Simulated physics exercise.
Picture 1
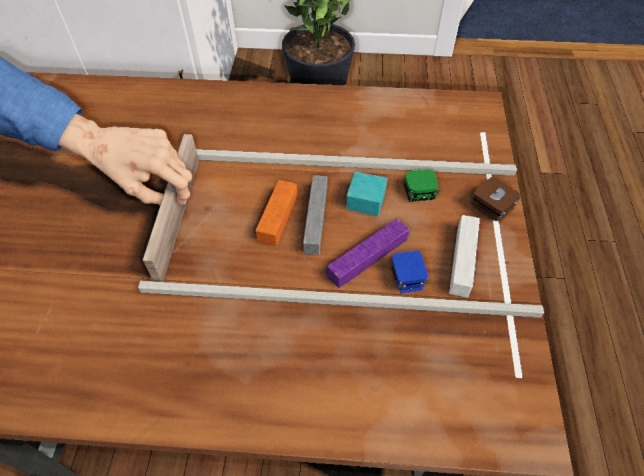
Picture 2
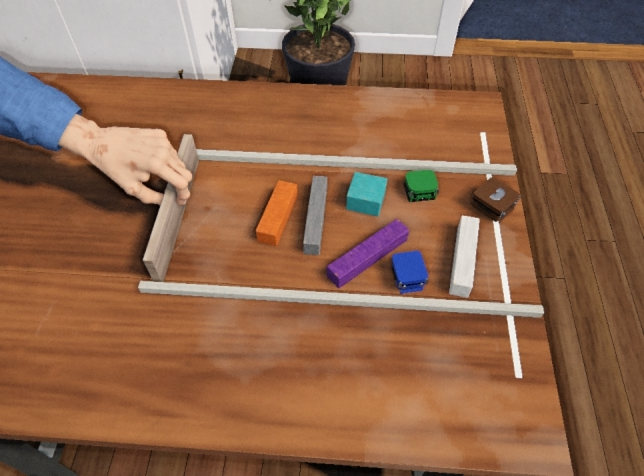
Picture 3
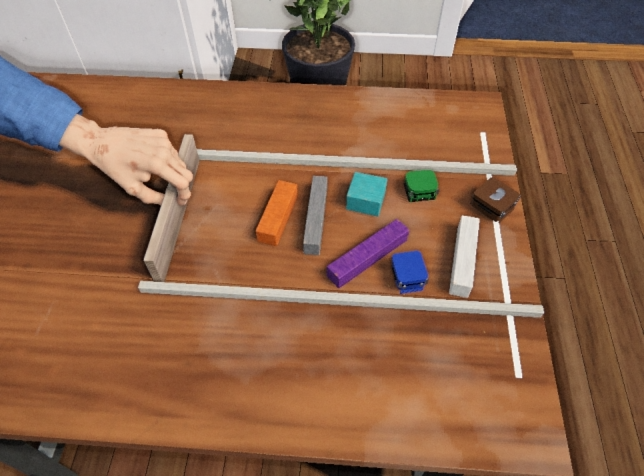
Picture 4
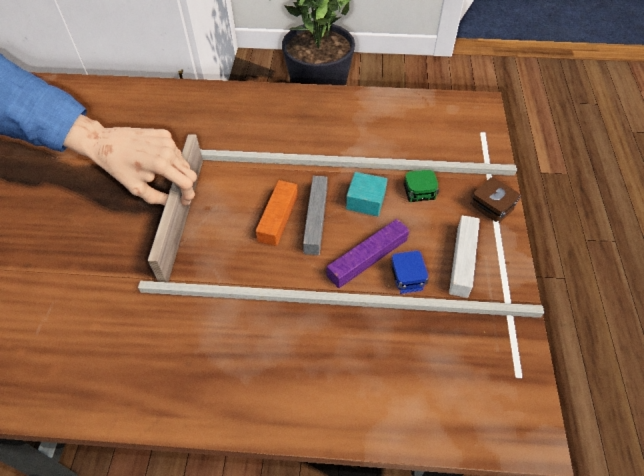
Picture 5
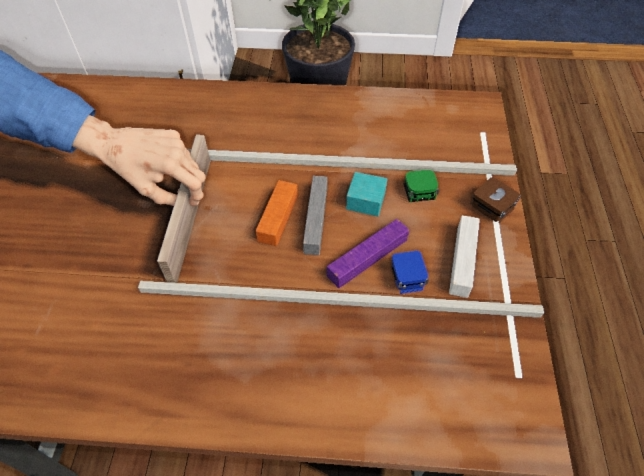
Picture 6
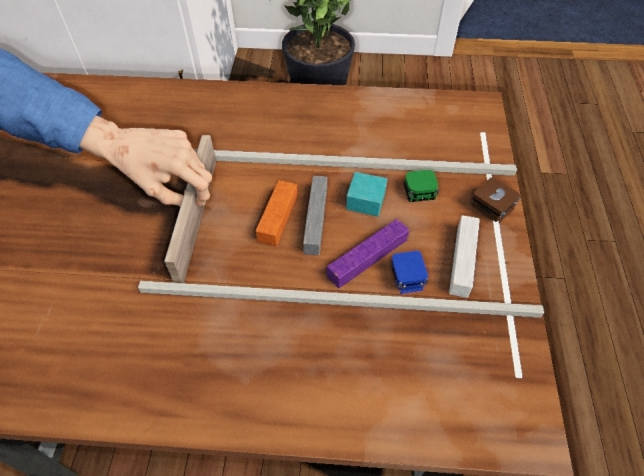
In the video, a hand holds a board upright at the left of a channel containing scattered coloured bars, blocks and cases on a wooden table, then slides it slightly right toward the orange bar while the objects stay still.
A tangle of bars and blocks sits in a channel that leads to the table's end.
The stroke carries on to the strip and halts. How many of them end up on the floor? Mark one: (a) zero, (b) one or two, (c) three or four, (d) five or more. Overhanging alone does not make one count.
(d) five or more.
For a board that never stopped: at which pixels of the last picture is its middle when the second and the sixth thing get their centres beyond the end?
Near (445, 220) first, near (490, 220) second.
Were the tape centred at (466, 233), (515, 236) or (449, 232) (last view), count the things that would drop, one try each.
In order, 3, 7 and 3.
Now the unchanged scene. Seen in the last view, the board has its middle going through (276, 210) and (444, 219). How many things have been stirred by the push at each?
I get 1 at the one place and 8 at the other.
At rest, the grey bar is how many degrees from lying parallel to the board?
The angle comes out near 0 degrees.
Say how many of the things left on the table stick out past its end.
I'd put it at 1.
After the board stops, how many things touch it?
1 in contact.
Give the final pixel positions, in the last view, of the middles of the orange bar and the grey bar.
Roughly (509, 223), and the other roughly (527, 220).
A little later, none off yet; brown case at rest near (494, 201); white bar at rest near (465, 255); green case at rest near (421, 186).
When it is over, the number that fall off is five or more; down, turquoise block, purple bar, blue case, green case, white bar and brown case.
